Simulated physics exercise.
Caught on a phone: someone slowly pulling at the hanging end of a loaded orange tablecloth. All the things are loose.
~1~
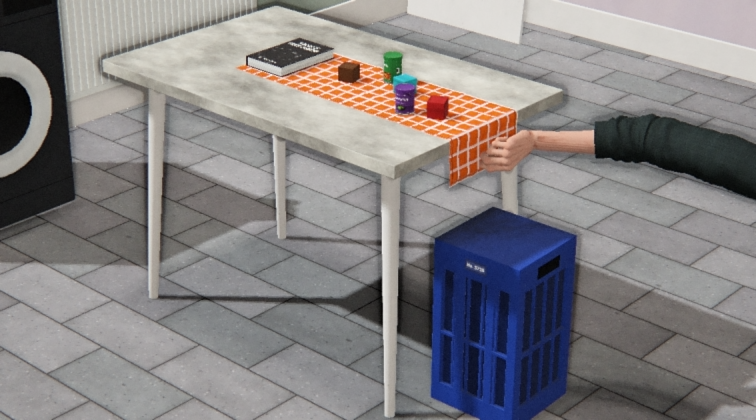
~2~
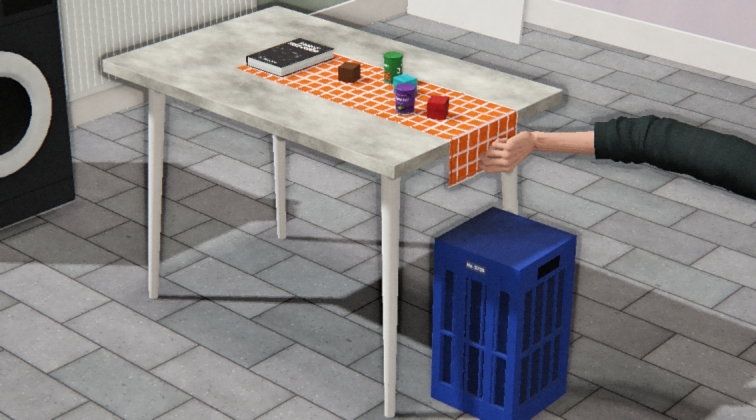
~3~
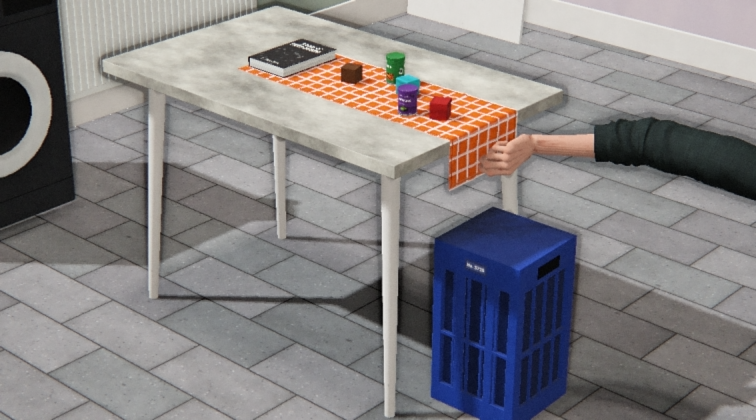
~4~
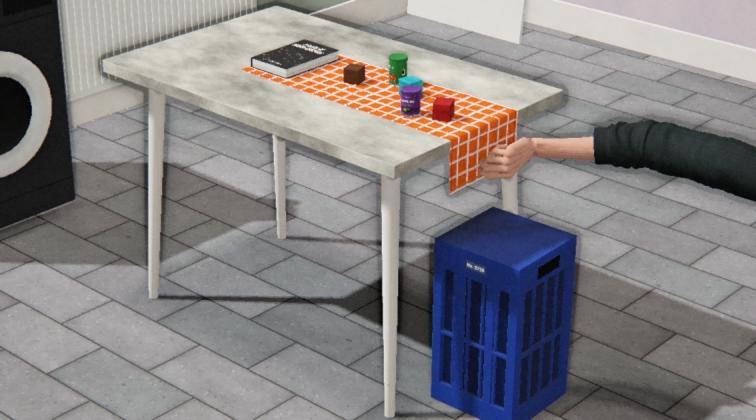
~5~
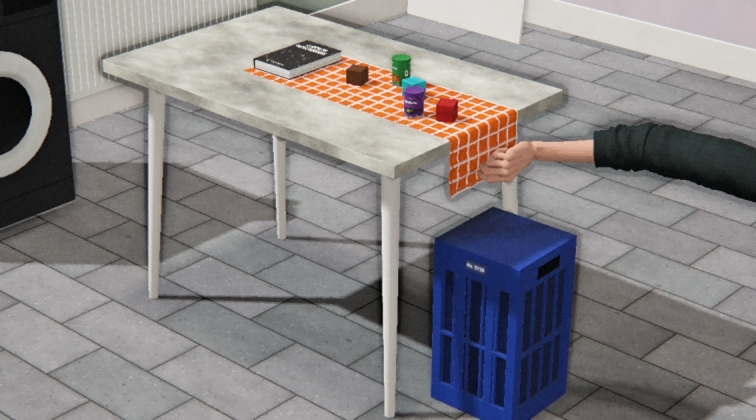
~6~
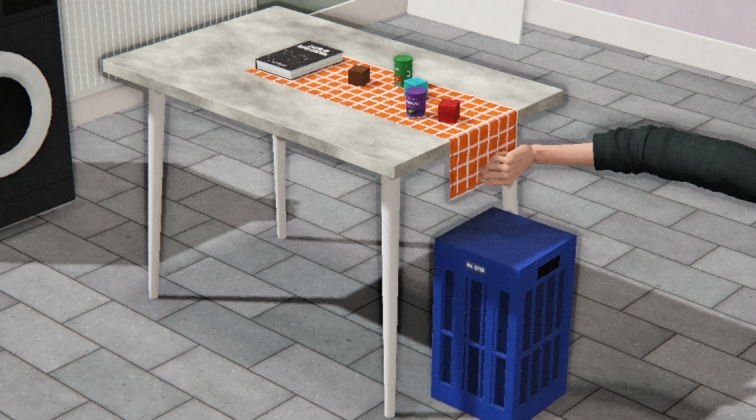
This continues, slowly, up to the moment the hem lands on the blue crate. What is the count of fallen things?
Over the edge go one.
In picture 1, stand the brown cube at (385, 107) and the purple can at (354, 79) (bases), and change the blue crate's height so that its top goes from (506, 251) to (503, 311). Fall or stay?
The brown cube goes over, the purple can holds on.
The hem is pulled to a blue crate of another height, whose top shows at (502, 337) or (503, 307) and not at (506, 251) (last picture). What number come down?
In that case 4 and 3.
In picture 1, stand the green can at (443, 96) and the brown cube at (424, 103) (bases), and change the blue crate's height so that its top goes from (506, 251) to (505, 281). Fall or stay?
The green can comes down, the brown cube tumbles off.
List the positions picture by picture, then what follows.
Hem (449, 187); red cube (438, 99); purple can (405, 87); turquoise cube (405, 77); green can (393, 55); brown cube (349, 65); top of the crate (506, 251), in the first picture.
Hem (448, 187); red cube (438, 99), in the second picture.
Hem (449, 191); purple can (408, 88), in the third picture.
Hem (450, 195); turquoise cube (411, 79); top of the crate (506, 251), in the fourth picture.
Hem (451, 198); green can (402, 57), in the fifth picture.
Hem (448, 200); red cube (449, 103); purple can (416, 90); turquoise cube (416, 81); green can (404, 58); brown cube (359, 68), in the sixth picture.
Soon after, hem near (483, 212); all still up.
After that, hem on the crate; red cube gone.
In the end, hem on the crate; red cube gone. The table loses one.
